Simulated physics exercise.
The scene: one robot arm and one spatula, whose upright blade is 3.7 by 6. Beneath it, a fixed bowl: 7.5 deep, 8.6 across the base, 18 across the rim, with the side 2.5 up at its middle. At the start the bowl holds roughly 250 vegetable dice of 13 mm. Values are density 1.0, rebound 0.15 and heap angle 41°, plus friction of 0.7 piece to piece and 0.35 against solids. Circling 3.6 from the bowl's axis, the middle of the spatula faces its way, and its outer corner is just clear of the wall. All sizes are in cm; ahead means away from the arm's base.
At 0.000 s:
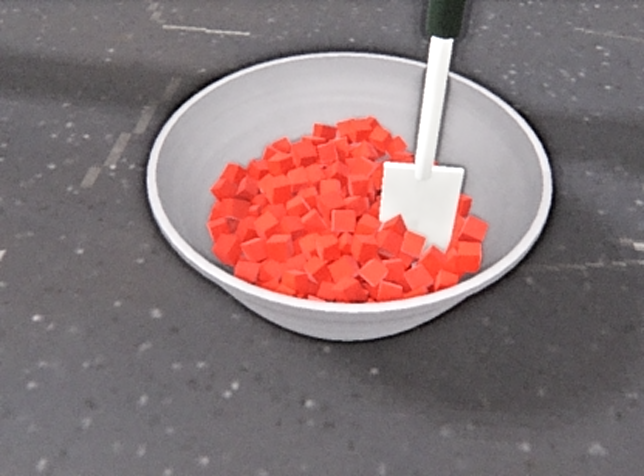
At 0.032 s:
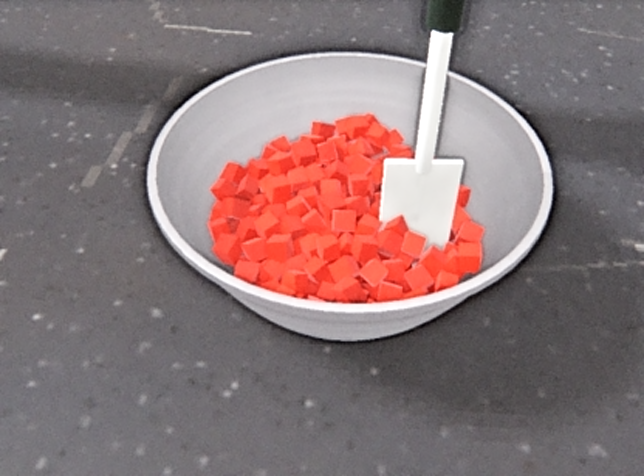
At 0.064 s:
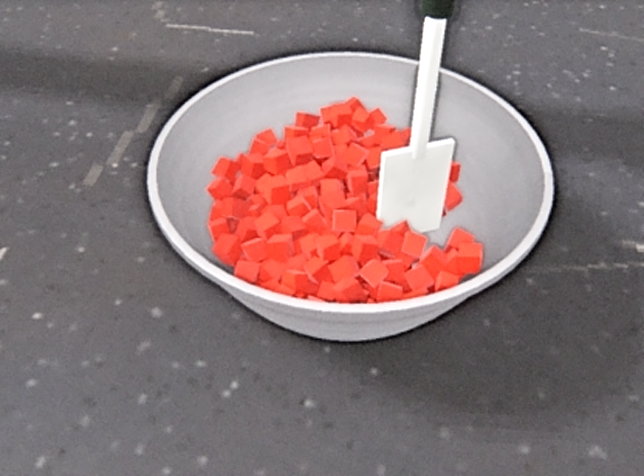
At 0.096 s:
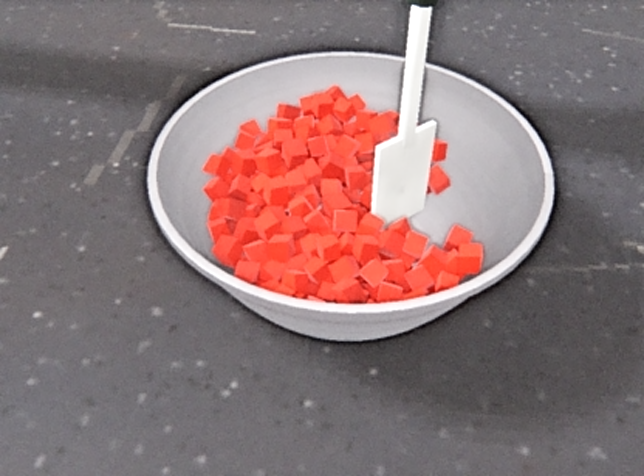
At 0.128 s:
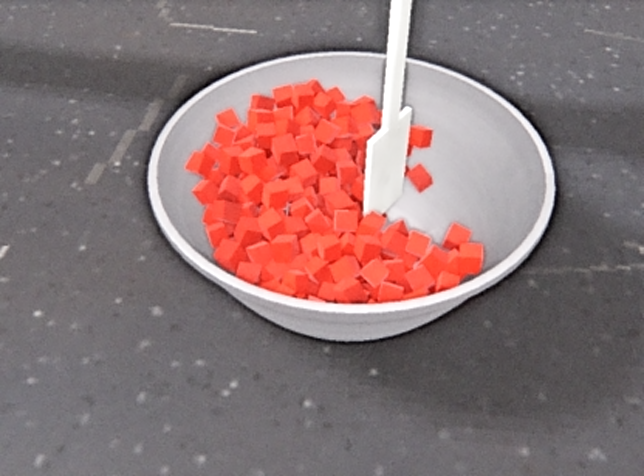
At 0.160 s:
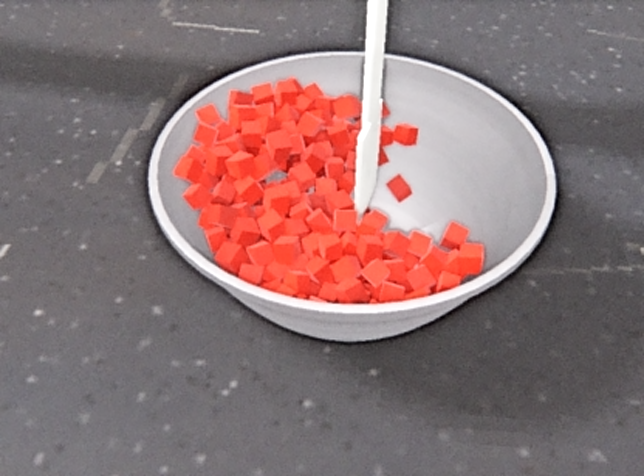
A white spatula sweeps leftward through red cubes in a white bowl, pushing them aside.
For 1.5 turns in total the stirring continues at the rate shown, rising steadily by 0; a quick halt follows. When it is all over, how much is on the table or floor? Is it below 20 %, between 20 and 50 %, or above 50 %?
Below 20 %.
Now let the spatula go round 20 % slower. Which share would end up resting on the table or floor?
That would be some 10 percent.
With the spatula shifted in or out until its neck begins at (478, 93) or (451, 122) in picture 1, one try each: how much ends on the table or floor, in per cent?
Roughly 15 % and 20 %.
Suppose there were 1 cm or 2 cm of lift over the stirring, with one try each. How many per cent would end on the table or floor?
About 15 per cent on the first try and 15 per cent on the second.
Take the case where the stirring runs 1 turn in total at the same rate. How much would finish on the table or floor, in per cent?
Roughly 10 per cent would end up there.
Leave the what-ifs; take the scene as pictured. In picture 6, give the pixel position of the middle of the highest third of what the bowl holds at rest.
In the final view it lies around (257, 243).
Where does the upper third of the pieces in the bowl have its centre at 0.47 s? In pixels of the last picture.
Upper-third centre: Approx. (414, 253) px.
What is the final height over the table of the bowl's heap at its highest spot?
About 8.5 centimetres.
After 0.47 s, 260° round, highest piece 9 above the table; 230 in the bowl, 11 on the table or floor, 5 in flight or on the tool.
After 0.78 s, 79° round, highest piece 9 above the table; 225 in the bowl, 20 on the table or floor, 1 in flight or on the tool.
After 1.14 s, 180° round, highest piece 8 above the table; 217 in the bowl, 28 on the table or floor, 1 in flight or on the tool.
After 1.84 s, 180° round, highest piece 8 above the table; 217 in the bowl, 29 on the table or floor.
In the end, 217 in the bowl, 29 on the table or floor. That is 12 % on the table or floor.
